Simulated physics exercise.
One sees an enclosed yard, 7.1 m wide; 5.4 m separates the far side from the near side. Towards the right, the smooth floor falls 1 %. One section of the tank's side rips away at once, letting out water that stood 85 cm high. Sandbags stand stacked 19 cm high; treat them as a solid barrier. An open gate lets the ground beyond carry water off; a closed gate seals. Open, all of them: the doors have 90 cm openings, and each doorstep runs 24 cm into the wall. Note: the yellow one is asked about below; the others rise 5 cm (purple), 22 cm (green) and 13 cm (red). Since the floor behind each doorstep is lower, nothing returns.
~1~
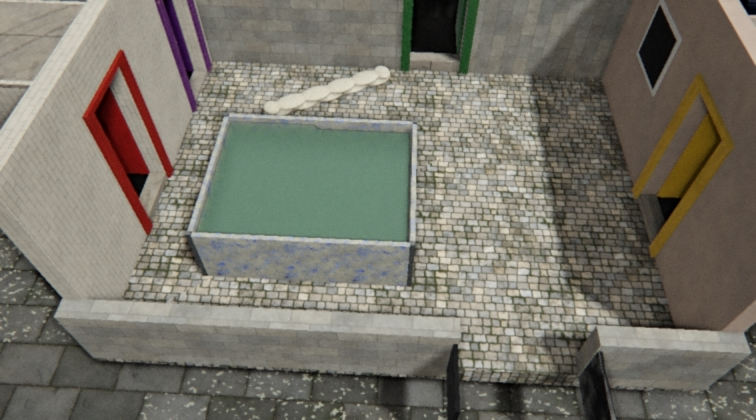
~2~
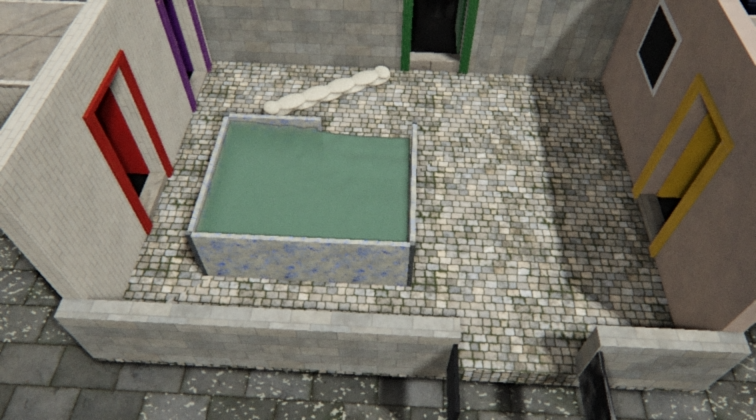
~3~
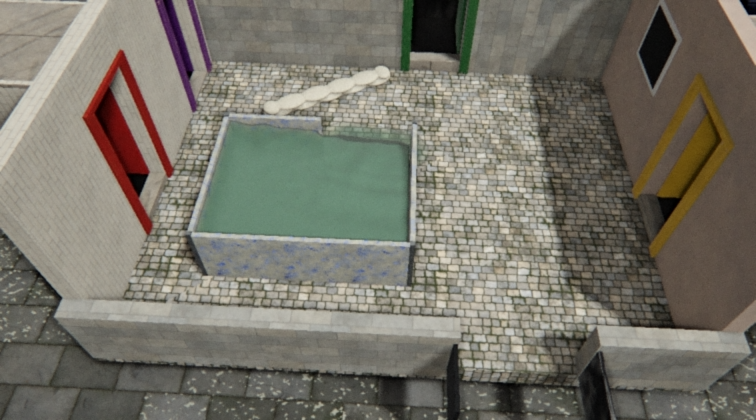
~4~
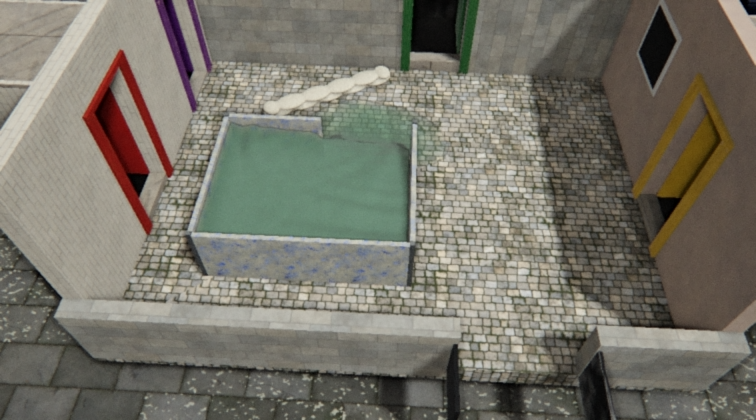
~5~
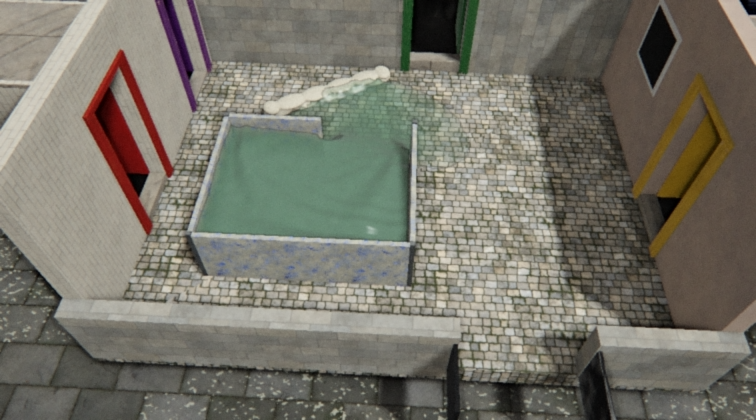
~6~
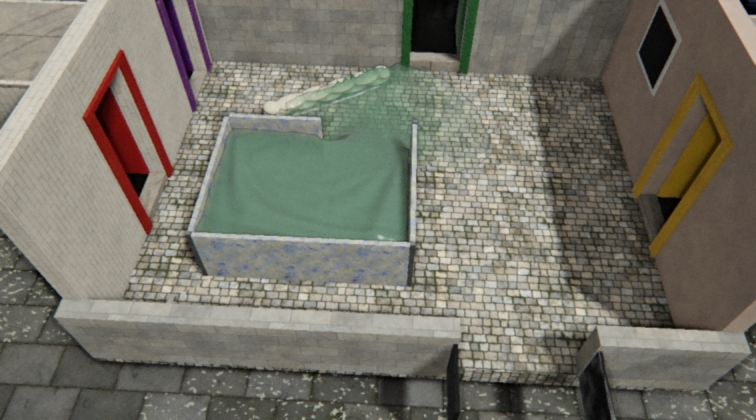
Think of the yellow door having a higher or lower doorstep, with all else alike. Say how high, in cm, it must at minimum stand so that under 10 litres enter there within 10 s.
It must stand at least about 9 cm high.
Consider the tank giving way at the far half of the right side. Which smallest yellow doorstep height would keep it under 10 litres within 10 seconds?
Roughly 33 cm.
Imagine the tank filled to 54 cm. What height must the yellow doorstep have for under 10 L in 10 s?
I'd go with near 6.0 cm then.
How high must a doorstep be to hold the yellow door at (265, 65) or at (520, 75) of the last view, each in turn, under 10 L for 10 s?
Roughly 8.0 cm for the first and 19 cm for the second.
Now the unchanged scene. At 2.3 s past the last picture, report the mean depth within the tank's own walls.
I'd put it near 37 cm.
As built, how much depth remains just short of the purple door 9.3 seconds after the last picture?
Lab note: Depth approx. 5.5 cm.
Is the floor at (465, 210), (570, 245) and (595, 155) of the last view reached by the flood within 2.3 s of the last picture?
One by one: Clear, clear, drenched.
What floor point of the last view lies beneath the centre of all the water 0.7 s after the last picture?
(342, 180).
Then, 0.7 s after the last picture water covers 30 % of the floor, deepest (51 cm) near (383, 163); it has not reached the yellow door.
Then, 2.3 s after the last picture water covers 50 % of the floor, deepest (48 cm) near (590, 84); 5 cm at the yellow door, 0 litres in over its 12 cm doorstep.
Then, 9.3 s after the last picture water covers 95 % of the floor, deepest (21 cm) near (400, 346); 9 cm at the yellow door, 0 litres in over its 12 cm doorstep.
At the yellow door as built, the water peaked near 12 cm, 5.1 s after the last picture.
With a doorstep of 7 cm, 27 litres would have come in within the 10 s; with 10 cm, 4 litres. So under 10 litres takes about 9 cm.
